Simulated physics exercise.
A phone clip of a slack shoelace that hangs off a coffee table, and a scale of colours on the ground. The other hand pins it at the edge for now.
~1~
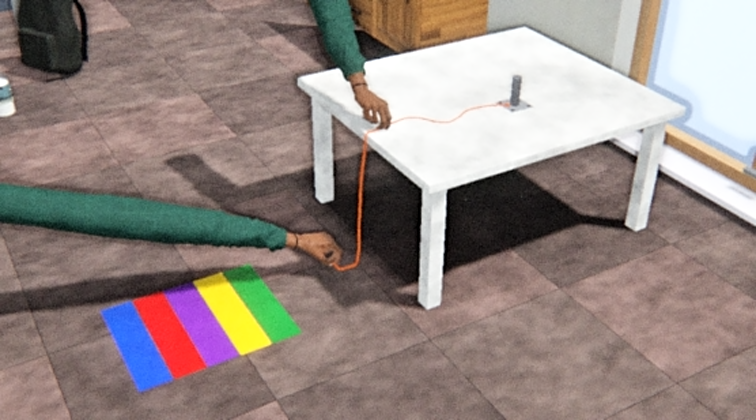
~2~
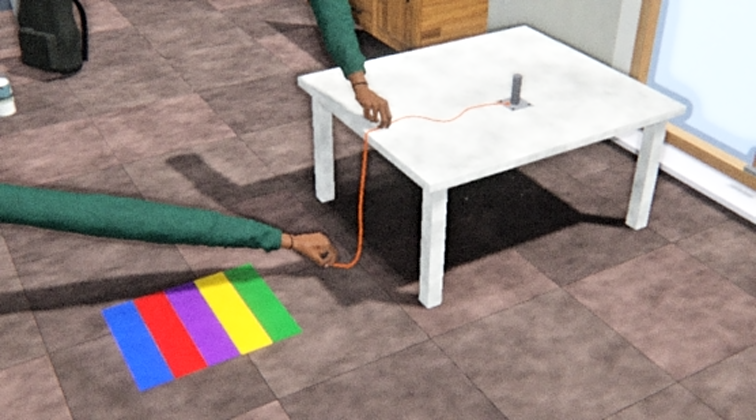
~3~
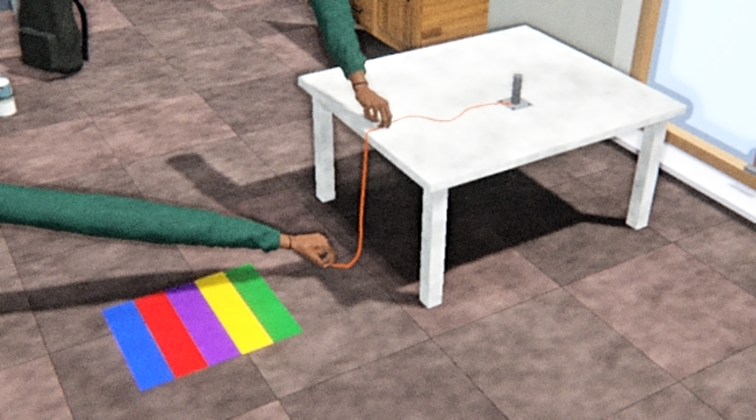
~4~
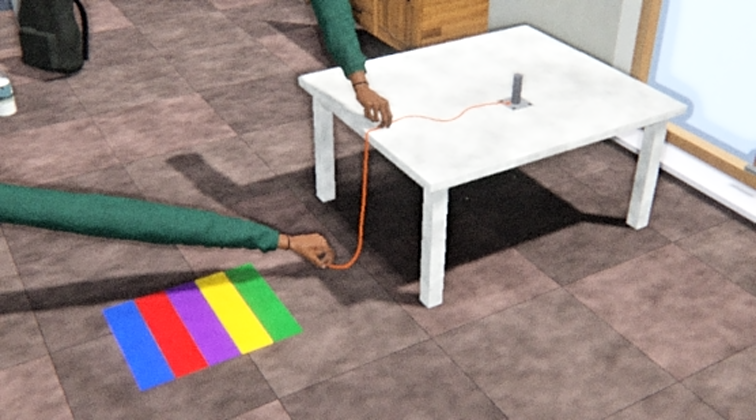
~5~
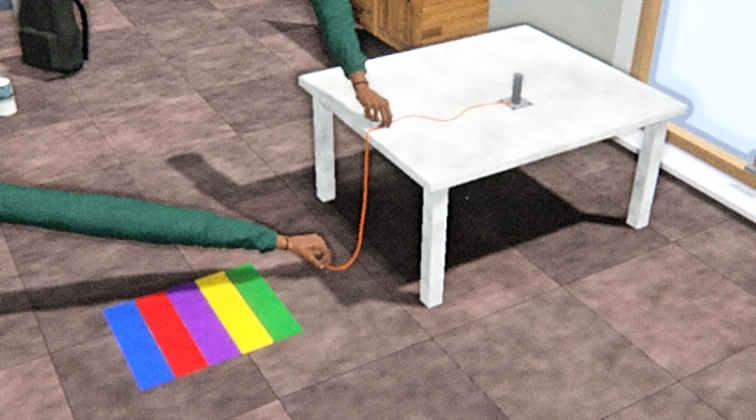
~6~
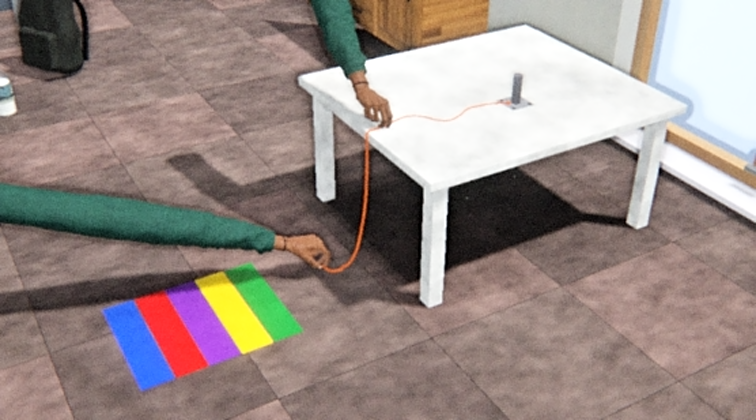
In a room with a tiled floor, an orange cord runs from a small post across a white table, pinned at the edge by one hand, and hangs down. Another hand holds its lower end near a striped colour mat and draws it very slightly left, while everything else stays still.
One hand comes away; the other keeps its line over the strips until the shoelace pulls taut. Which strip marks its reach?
The end stops over the yellow strip.
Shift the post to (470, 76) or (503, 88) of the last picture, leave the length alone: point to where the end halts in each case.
Near (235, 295) and (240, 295).
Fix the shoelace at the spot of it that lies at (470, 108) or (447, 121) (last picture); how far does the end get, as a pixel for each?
In that order: (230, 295) and (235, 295).
Soon after, end near (284, 278); short of the strips.
Then, end near (249, 290); over green.
At full stretch, end near (227, 297); over yellow. It gets as far as the yellow strip.
